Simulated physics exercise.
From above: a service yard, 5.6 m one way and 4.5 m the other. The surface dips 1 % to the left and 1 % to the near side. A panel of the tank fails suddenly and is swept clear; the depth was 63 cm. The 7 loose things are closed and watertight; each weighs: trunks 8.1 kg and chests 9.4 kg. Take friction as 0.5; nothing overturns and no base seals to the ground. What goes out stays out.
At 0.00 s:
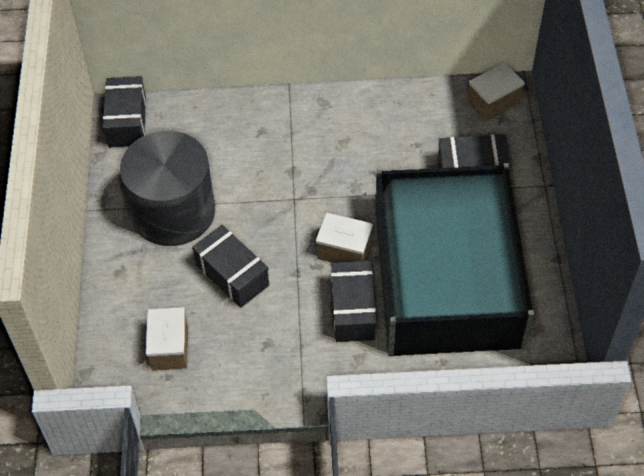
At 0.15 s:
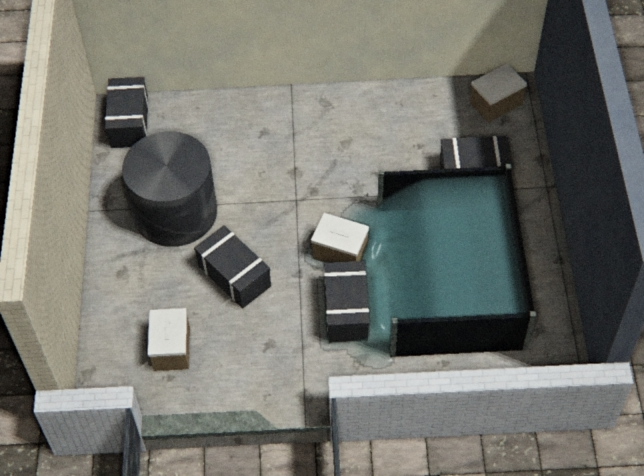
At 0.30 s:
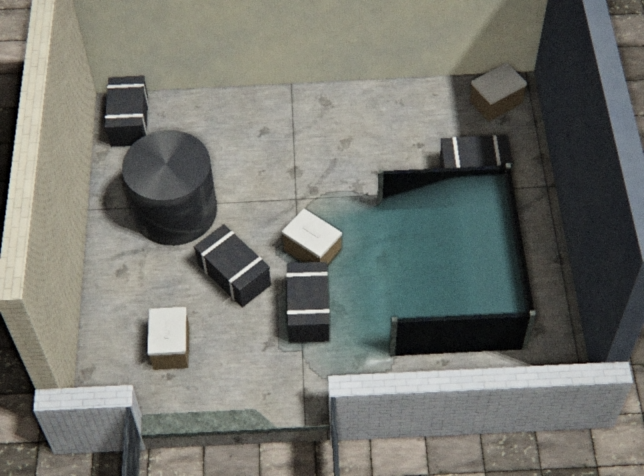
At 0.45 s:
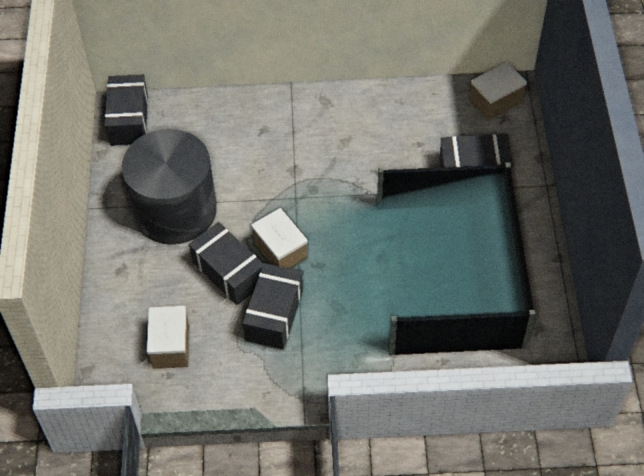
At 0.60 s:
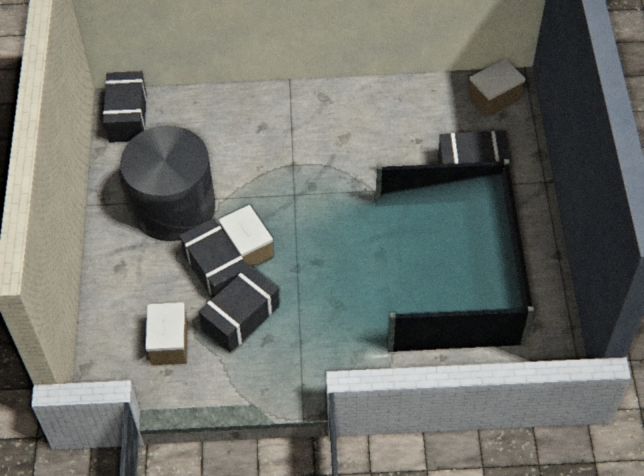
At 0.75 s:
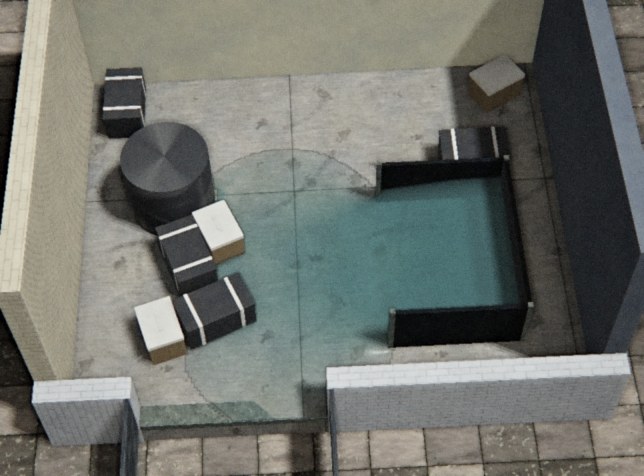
In a walled yard, water spills leftward from an open-sided tank, pushing boxes across the floor.
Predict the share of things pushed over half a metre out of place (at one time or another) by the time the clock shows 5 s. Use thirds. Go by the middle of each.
It is two thirds or more.
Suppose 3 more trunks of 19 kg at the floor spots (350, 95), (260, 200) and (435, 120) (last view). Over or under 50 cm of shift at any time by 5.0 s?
In turn: Less, over, under.
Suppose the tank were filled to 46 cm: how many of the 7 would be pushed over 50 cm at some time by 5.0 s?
Then 5.
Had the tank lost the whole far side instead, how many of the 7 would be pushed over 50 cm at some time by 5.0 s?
Then 4.
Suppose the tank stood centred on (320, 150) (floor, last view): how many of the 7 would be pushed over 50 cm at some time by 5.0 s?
In that case 3 of them.
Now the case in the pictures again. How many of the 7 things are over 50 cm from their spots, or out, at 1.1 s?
I count 4.
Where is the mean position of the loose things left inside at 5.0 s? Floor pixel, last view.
At about (292, 151).
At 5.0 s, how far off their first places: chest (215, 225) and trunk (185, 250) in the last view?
In that order: 250 cm, 200 cm.
After 1.1 s 4 of 7 are over 50 cm from their spots; 2 afloat.
After 2.2 s 4 of 7 are over 50 cm from their spots; 4 afloat.
After 3.5 s 4 of 7 are over 50 cm from their spots; 5 afloat.
After 5.0 s 5 of 7 are over 50 cm from their spots, and 5 have been at some point; 3 afloat.
